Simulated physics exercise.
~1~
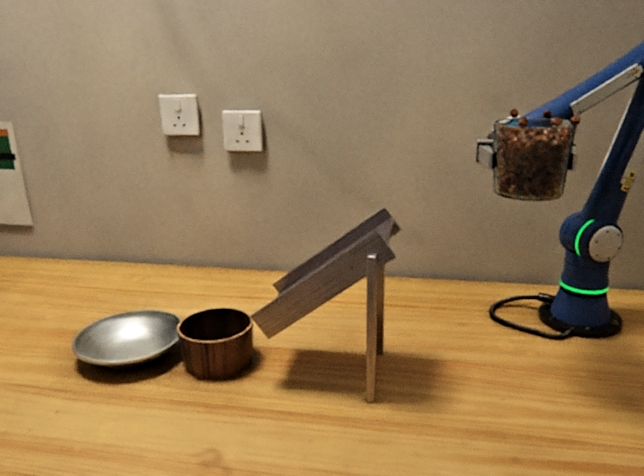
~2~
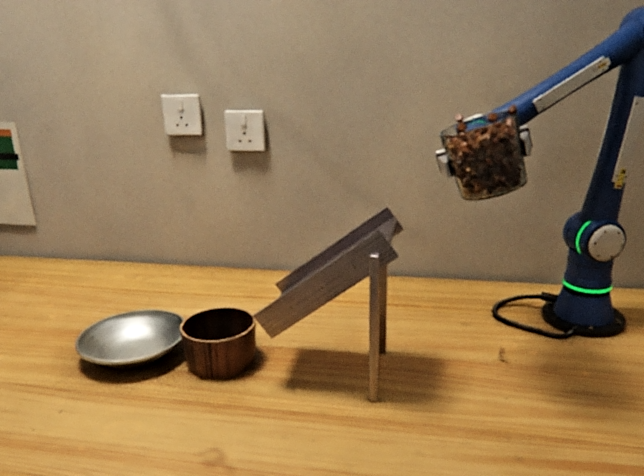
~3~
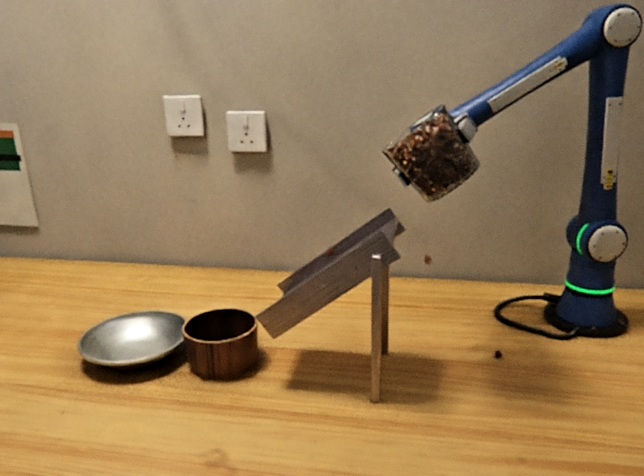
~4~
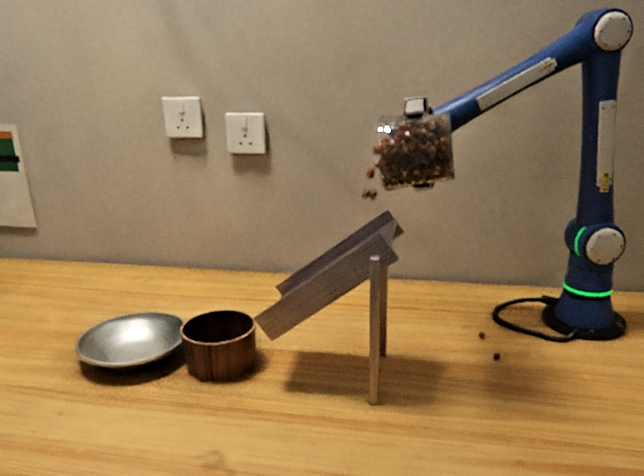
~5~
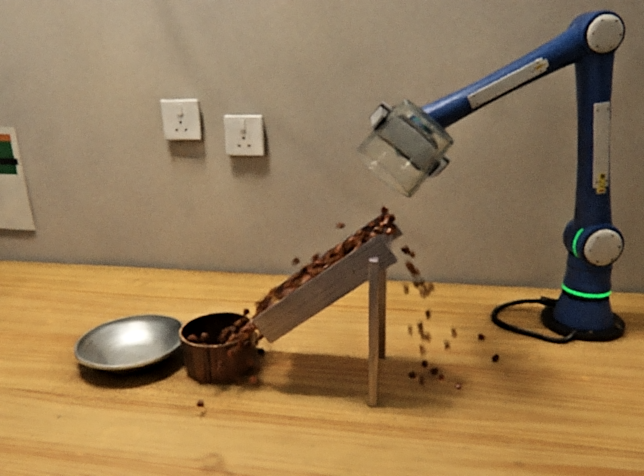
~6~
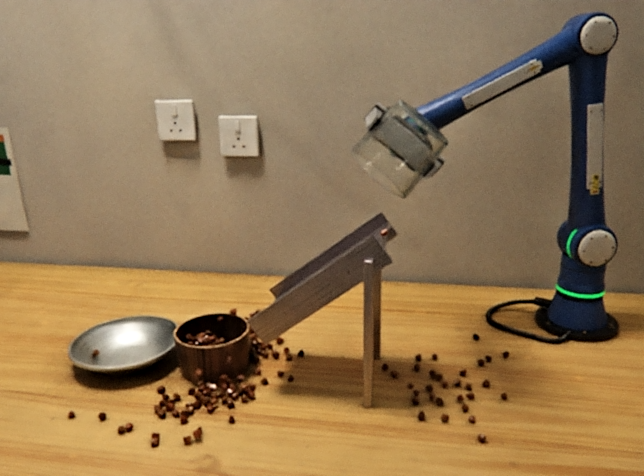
A robot arm tips brown pellets down a chute, filling a wooden bowl and scattering many.
